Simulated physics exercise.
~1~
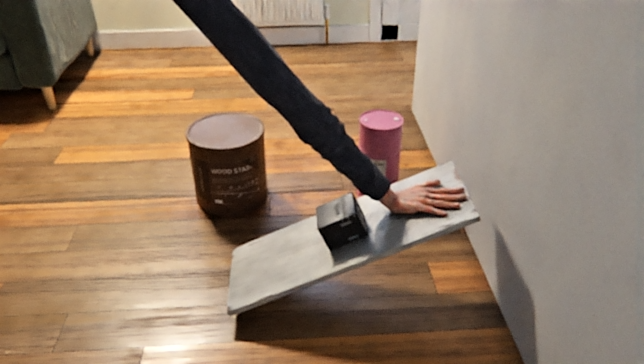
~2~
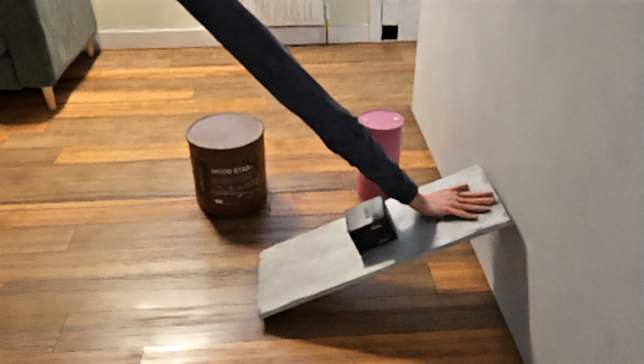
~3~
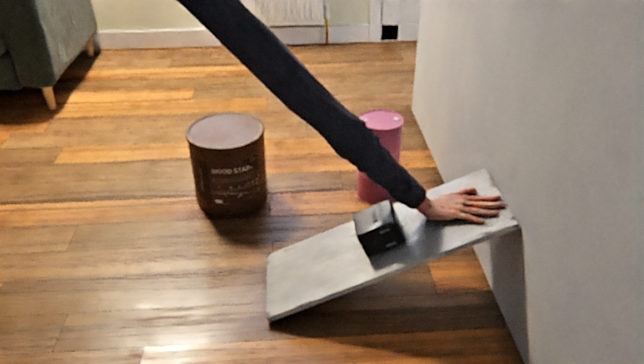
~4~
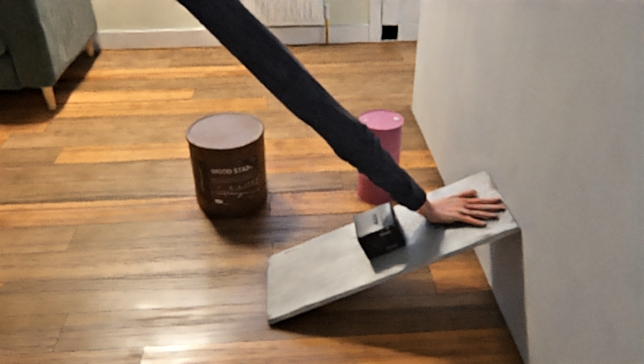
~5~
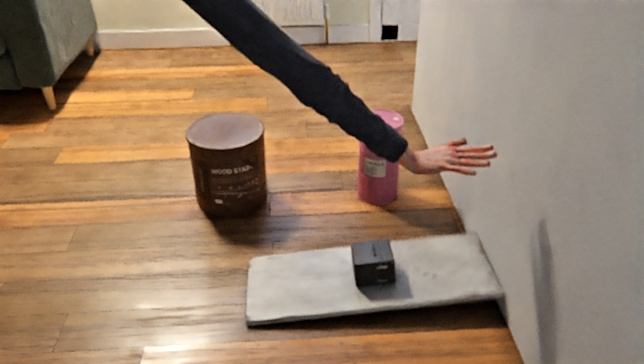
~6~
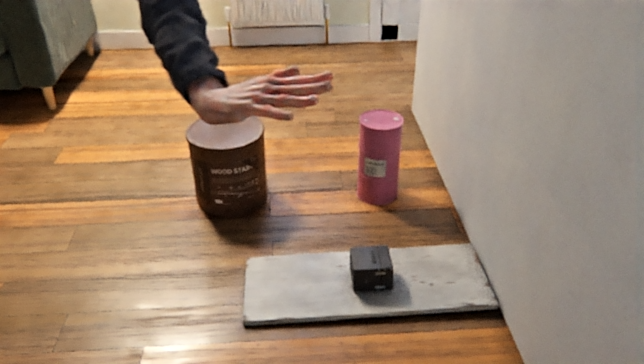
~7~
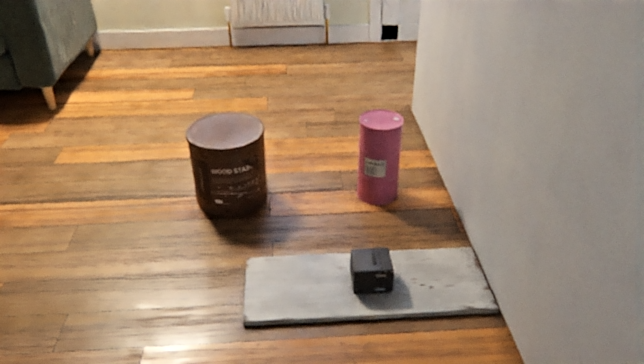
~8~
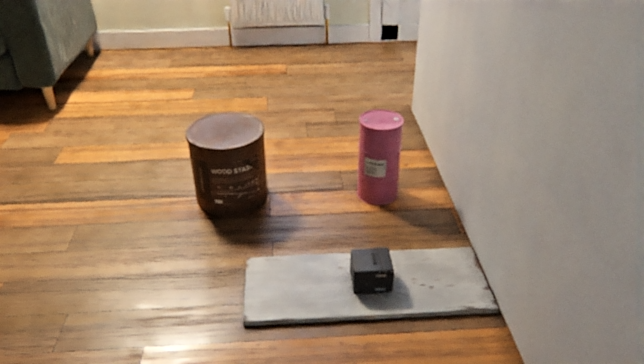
A hand in a dark sleeve reaches in from the upper left, seen from slightly above, and holds a pale board with a small black box on it over a wooden floor. A brown pail stands left of centre, a pink canister stands behind the board, and a bare wall rises at the right. The hand moves the slanted board rightward until its raised end rests against the wall, then lets go and draws back. The board slides down and drops to the floor. It ends lying flat beside the wall, the box still on top, while the pail and canister remain in place.
